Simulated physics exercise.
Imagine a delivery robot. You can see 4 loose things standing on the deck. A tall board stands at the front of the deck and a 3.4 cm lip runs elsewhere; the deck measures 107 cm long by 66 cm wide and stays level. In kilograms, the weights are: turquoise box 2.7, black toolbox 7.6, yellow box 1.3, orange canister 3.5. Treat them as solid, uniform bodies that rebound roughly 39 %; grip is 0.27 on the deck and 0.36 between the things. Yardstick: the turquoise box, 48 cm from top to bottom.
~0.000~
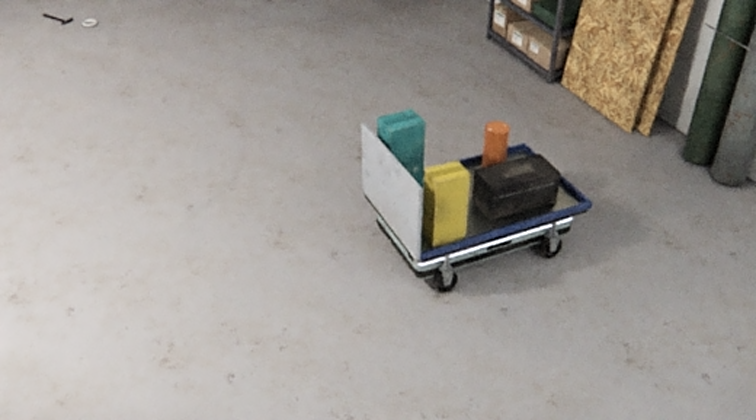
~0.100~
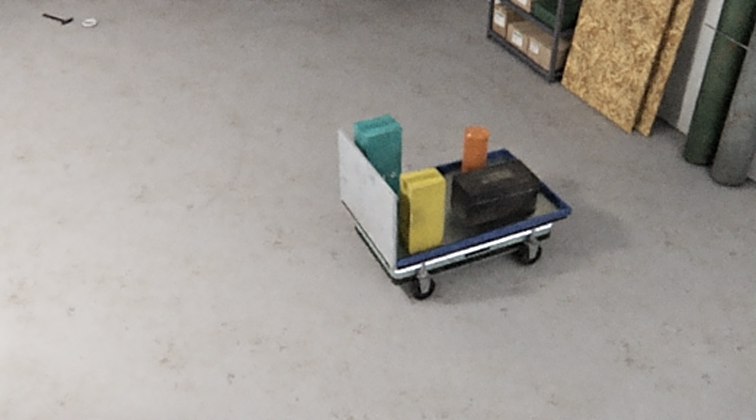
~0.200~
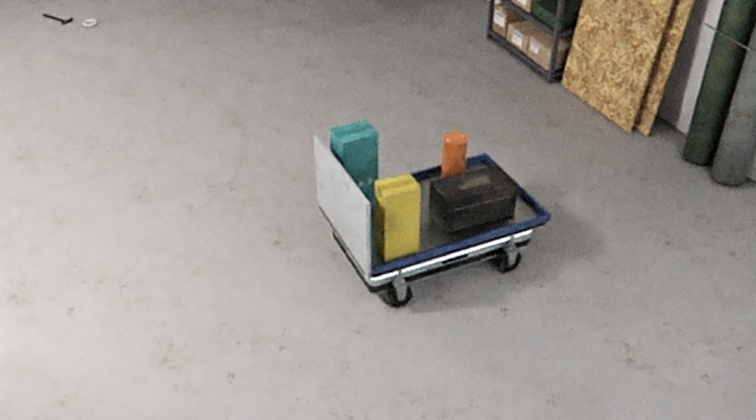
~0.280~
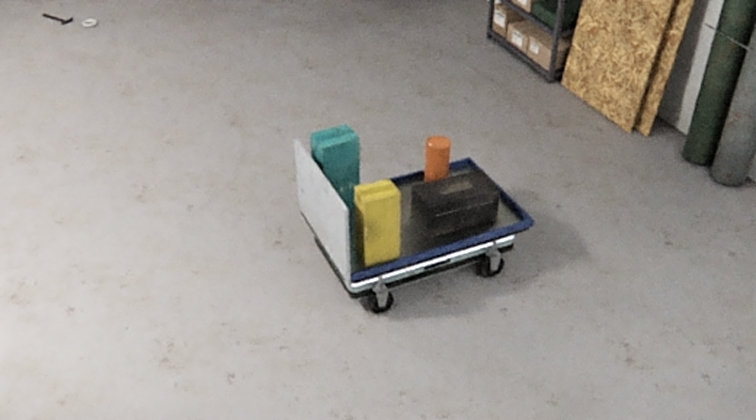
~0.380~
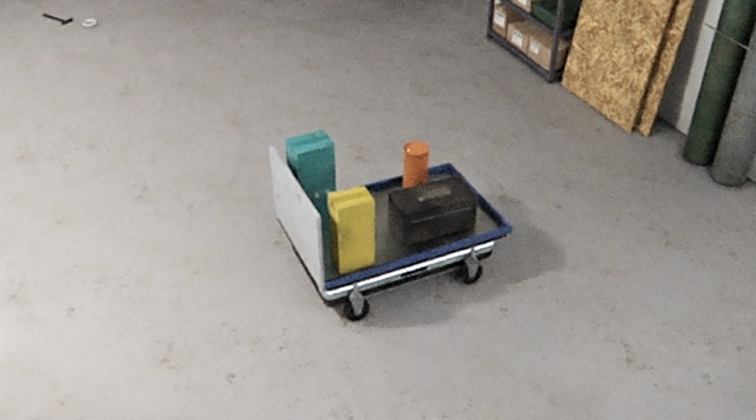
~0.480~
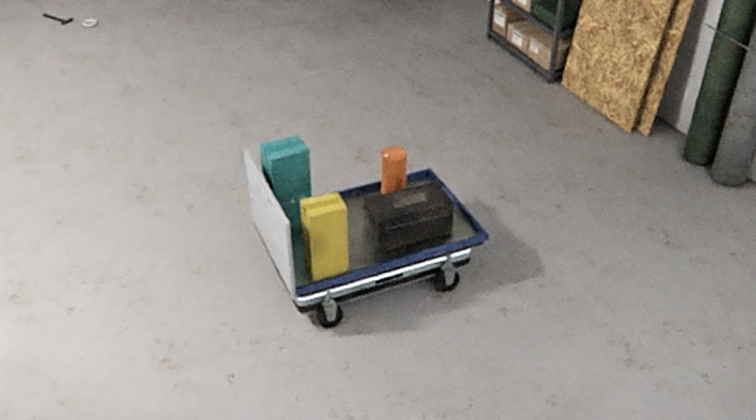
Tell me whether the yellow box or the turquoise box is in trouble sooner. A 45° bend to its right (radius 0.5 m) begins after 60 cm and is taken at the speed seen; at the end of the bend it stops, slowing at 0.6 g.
Sooner in trouble is the former of the two.
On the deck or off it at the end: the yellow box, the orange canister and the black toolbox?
Final state - the yellow box ends out of bounds; the orange canister stays within bounds; the black toolbox stays within bounds.
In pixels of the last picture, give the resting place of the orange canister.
I'd put it at around (259, 161).
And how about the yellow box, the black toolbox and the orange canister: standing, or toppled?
Well, the yellow box tumbles down, the black toolbox holds steady, and the orange canister holds steady.
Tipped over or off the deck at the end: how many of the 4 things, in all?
2.
After 0.68 s, cart 95 cm along, turned 23°; yellow box now off the deck; turquoise box moved 26 cm near (236, 190); black toolbox moved 5 cm.
After 0.98 s, cart 136 cm along, turned 45°; turquoise box 33° off upright near (175, 166); black toolbox moved 10 cm; orange canister moved 6 cm.
After 1.38 s, cart 146 cm along, turned 45°, stopped; turquoise box on its side near (159, 177); black toolbox moved 25 cm; orange canister moved 20 cm.
In the end (1.9 s), off the deck, yellow box; toppled on the deck, turquoise box; not toppled but over 10 cm from the start, black toolbox and orange canister. At the end, from the last picture's camera, turquoise box near (161, 179). Yellow box went at 0.66 s; turquoise box went at 1.00 s.
